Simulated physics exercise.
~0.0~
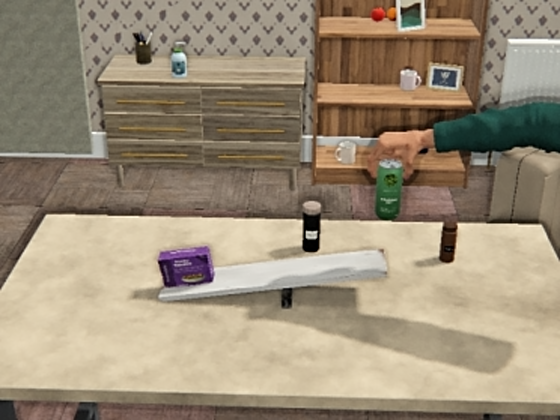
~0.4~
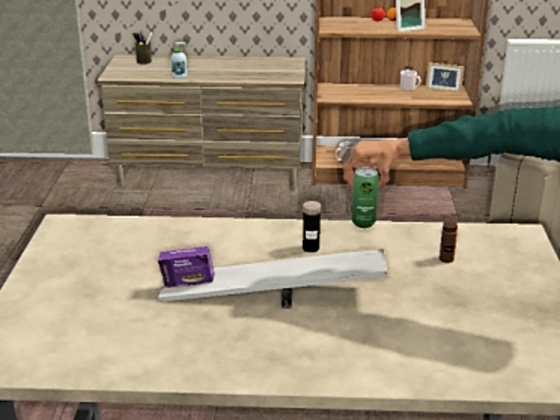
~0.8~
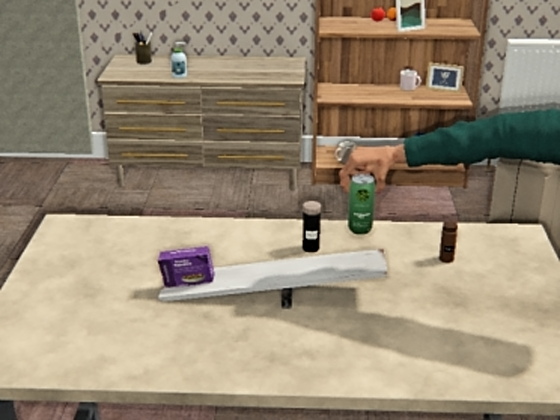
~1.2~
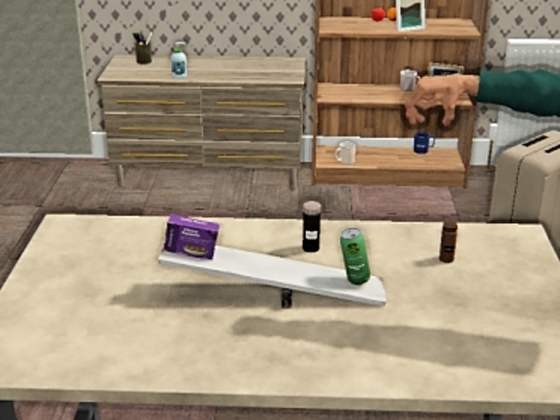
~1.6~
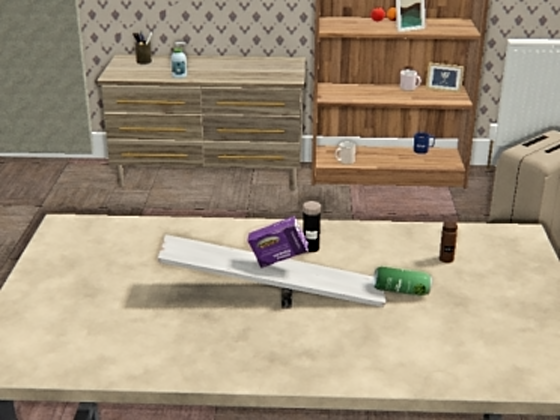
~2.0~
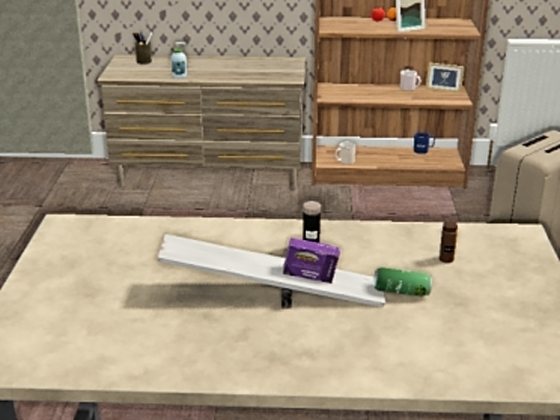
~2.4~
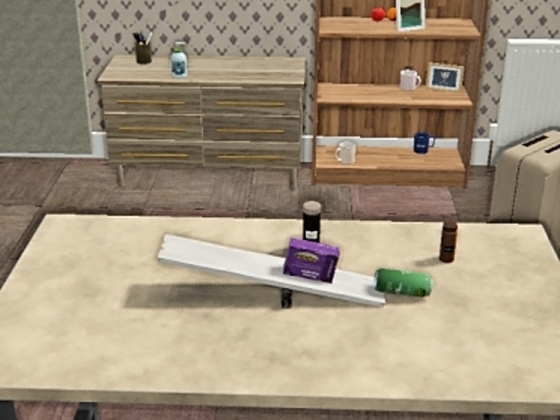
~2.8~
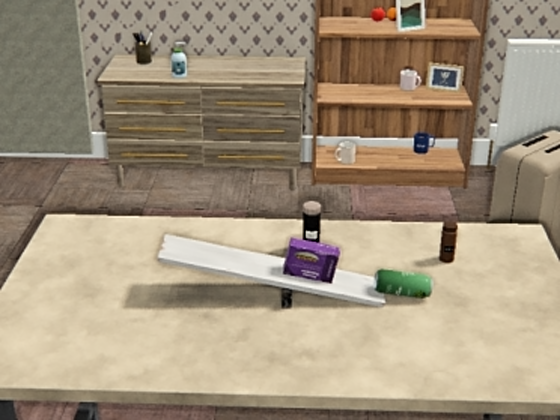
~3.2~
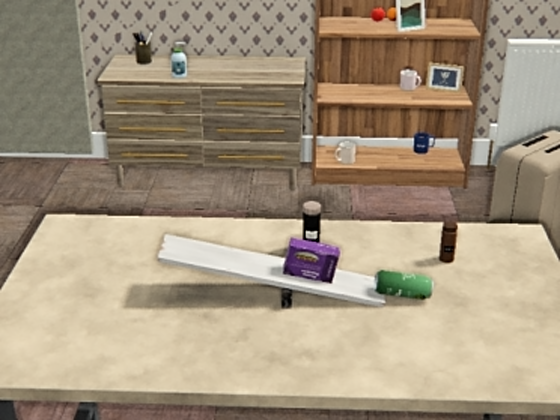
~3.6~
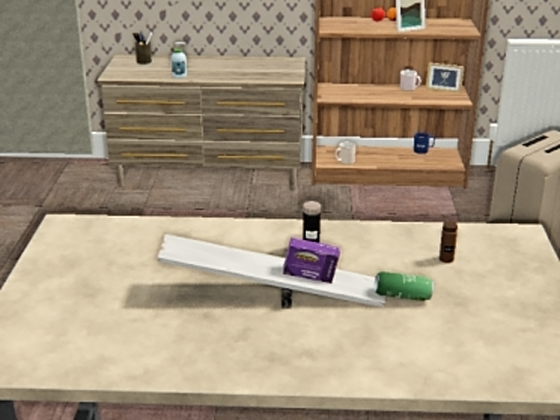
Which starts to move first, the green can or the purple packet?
The green can moves first, carried in the hand while the purple packet is still at rest. The packet only starts to move once the plank tips the other way.
